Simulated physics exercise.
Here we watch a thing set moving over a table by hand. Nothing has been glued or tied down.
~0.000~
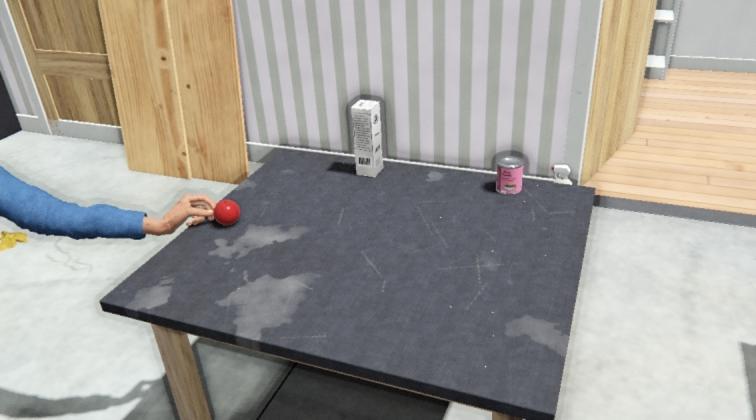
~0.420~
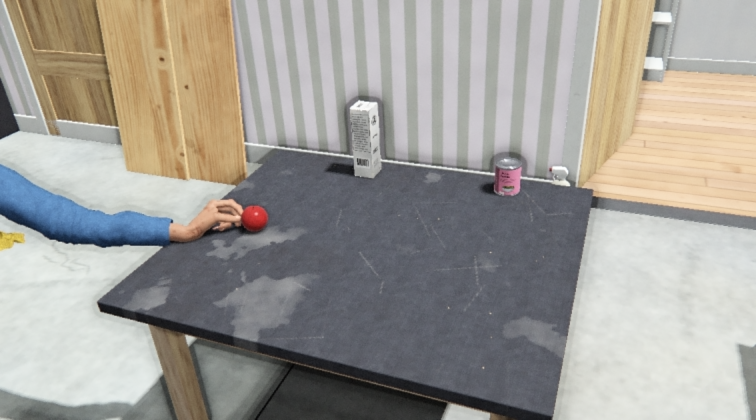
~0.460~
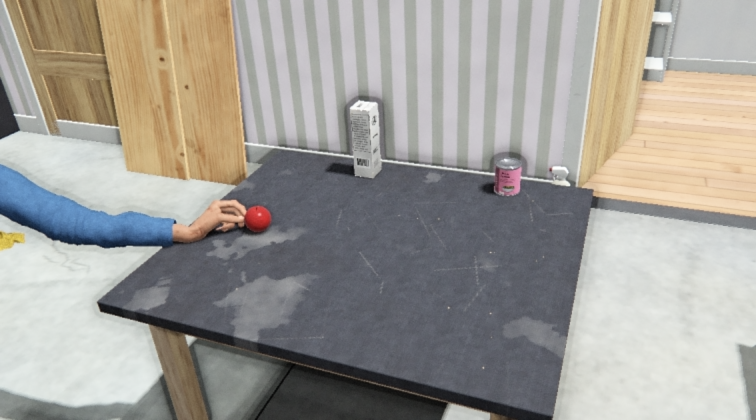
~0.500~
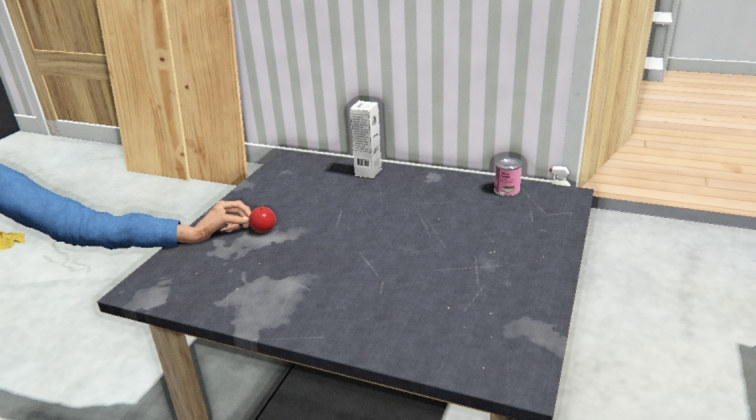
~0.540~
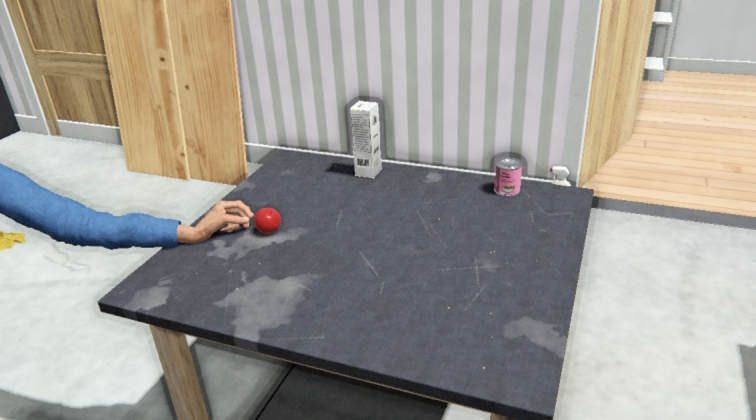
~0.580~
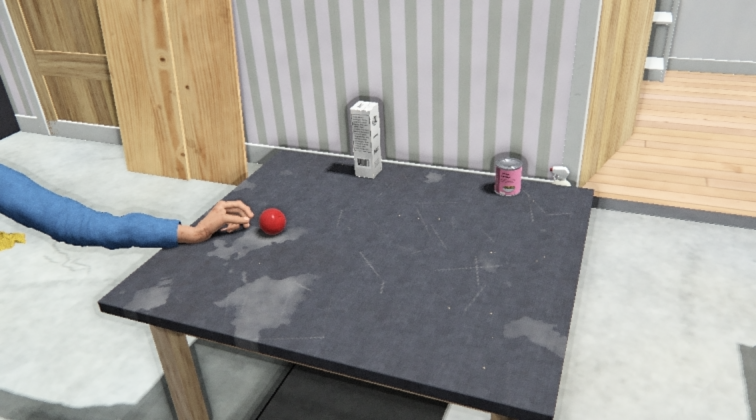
In a room with a striped wall and wooden boards, a dark, scuffed table is seen from above at an angle by a still camera. A pale printed carton and a pink can with a grey top stand along its back edge, while a blue-sleeved arm reaches in from the left to a round red apple. The hand pushes the apple rightward, then stays nearly still as it rolls slightly away from the fingers.
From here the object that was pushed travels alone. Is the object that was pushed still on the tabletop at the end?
Yes, seems to me it never makes it past the edge.
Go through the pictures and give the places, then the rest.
In the first picture, under the hand; red apple (227, 212).
In the second picture, under the hand; red apple (255, 218).
In the third picture, under the hand; red apple (258, 219).
In the fourth picture, red apple (262, 220).
In the fifth picture, red apple (268, 221).
In the sixth picture, red apple (272, 222) shifted a little.
After 0.68 s, red apple shifted about its own width near (282, 223).
After 0.78 s, red apple shifted about its own width near (290, 225).
After 0.98 s, red apple shifted about its own width near (298, 226).
In the end (1.4 s), moved from the start, red apple. At the end, from the last picture's camera, red apple near (298, 226).
